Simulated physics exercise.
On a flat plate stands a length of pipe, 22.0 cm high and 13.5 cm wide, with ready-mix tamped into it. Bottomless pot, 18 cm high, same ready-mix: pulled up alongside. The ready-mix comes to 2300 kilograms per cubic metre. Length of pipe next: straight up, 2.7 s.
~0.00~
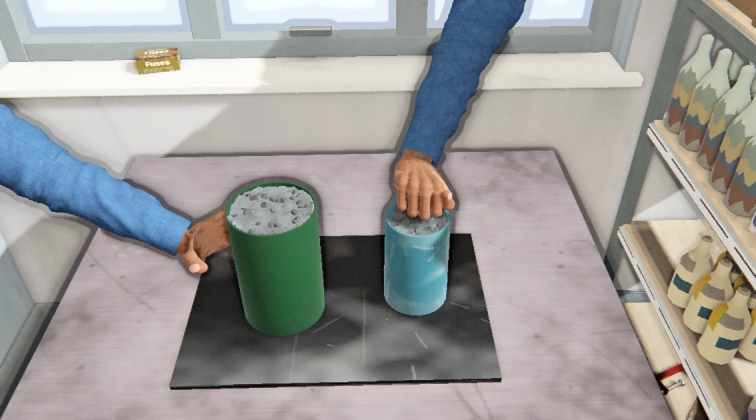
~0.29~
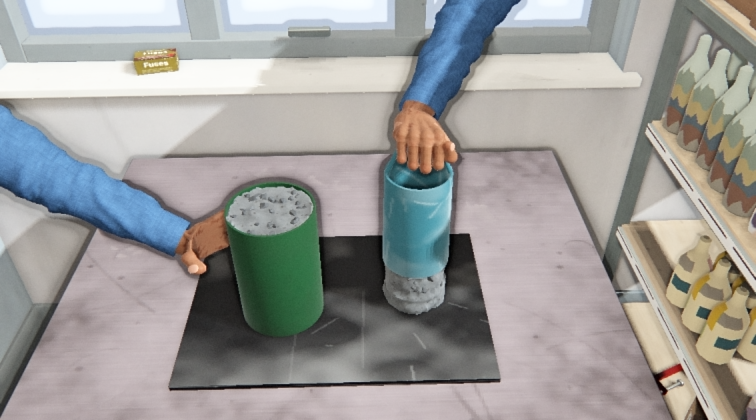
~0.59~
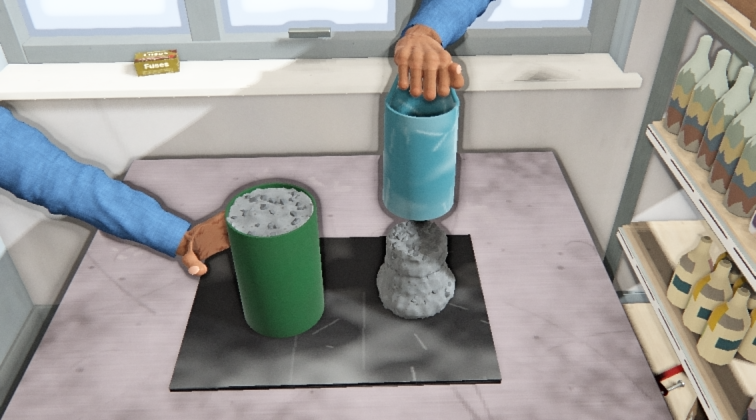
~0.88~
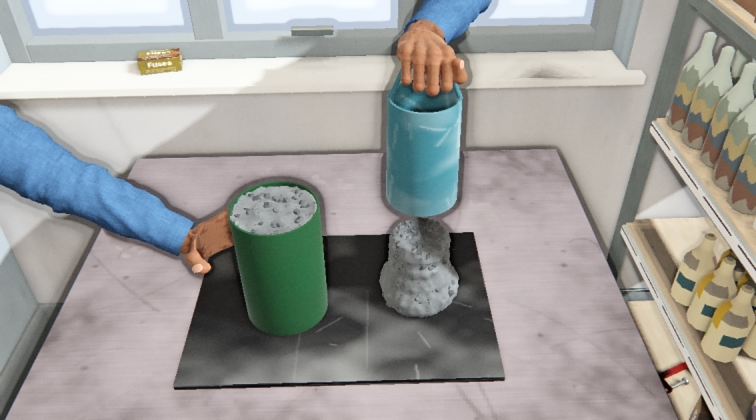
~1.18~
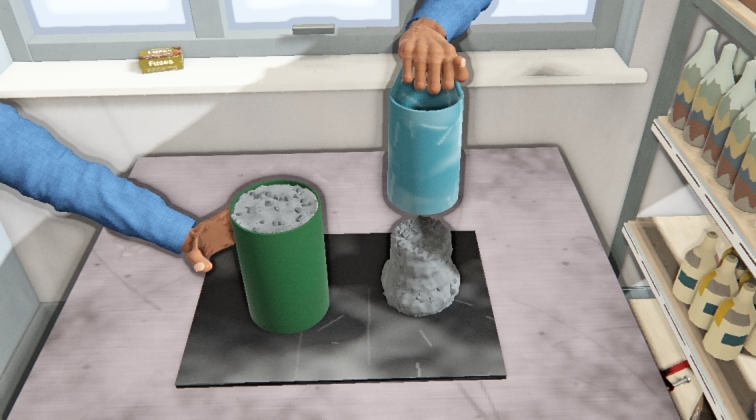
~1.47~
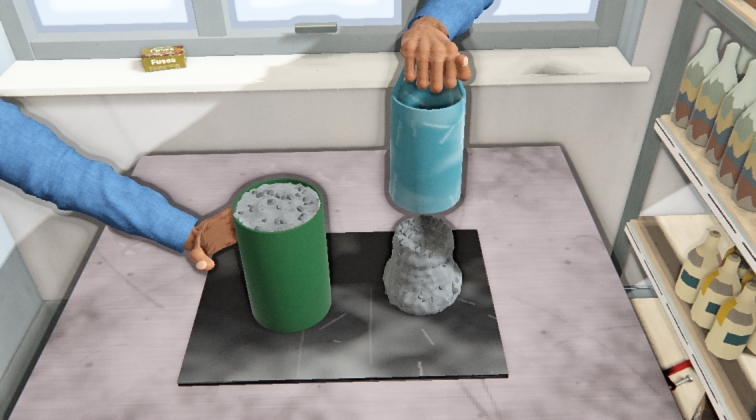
A light blue cylinder, gripped from above by a hand, rises off a dark plate, uncovering lumpy gray material that sags into a squat mound with a narrower top. The cylinder then hovers above the mound, while another hand rests against the filled green cylinder on the left, which stays put.
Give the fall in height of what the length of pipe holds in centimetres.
I'd put it at some 6 cm.
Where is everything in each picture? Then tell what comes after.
In the first frame, middle of the pot's mouth at (418, 217), still down; middle of the length of pipe's top at (271, 209), not yet moved.
In the second frame, middle of the pot's mouth at (419, 172), raised 9.1 cm; middle of the length of pipe's top at (270, 209), not yet moved.
In the third frame, middle of the pot's mouth at (422, 102), raised 22 cm; the pot's heap 14 cm high and 14 cm wide, top at (417, 237); middle of the length of pipe's top at (271, 210), not yet moved.
In the fourth frame, middle of the pot's mouth at (425, 97), raised 22 cm; the pot's heap 14 cm high and 14 cm wide, top at (420, 235); middle of the length of pipe's top at (274, 209), not yet moved.
In the fifth frame, middle of the pot's mouth at (426, 96), raised 22 cm; the pot's heap 14 cm high and 14 cm wide, top at (421, 234); middle of the length of pipe's top at (276, 207), not yet moved.
In the sixth frame, middle of the pot's mouth at (428, 94), raised 22 cm; the pot's heap 14 cm high and 14 cm wide, top at (423, 233); middle of the length of pipe's top at (278, 206), not yet moved.
After 2.1 s, the length of pipe is up 4.5 cm; the ready-mix has come down 0.0 cm to 22 cm and is 14 cm wide.
After 2.8 s, the length of pipe is up 13 cm; the ready-mix has come down 4.2 cm to 18 cm and is 18 cm wide.
After 3.5 s, the length of pipe is up 22 cm; the ready-mix has come down 6.1 cm to 16 cm and is 20 cm wide.
After 4.3 s, the length of pipe is clear; the ready-mix has come down 6.3 cm to 16 cm and is 20 cm wide.
After 5.5 s, at rest, the length of pipe is clear; the ready-mix has come down 6.5 cm to 15 cm and is 20 cm wide.
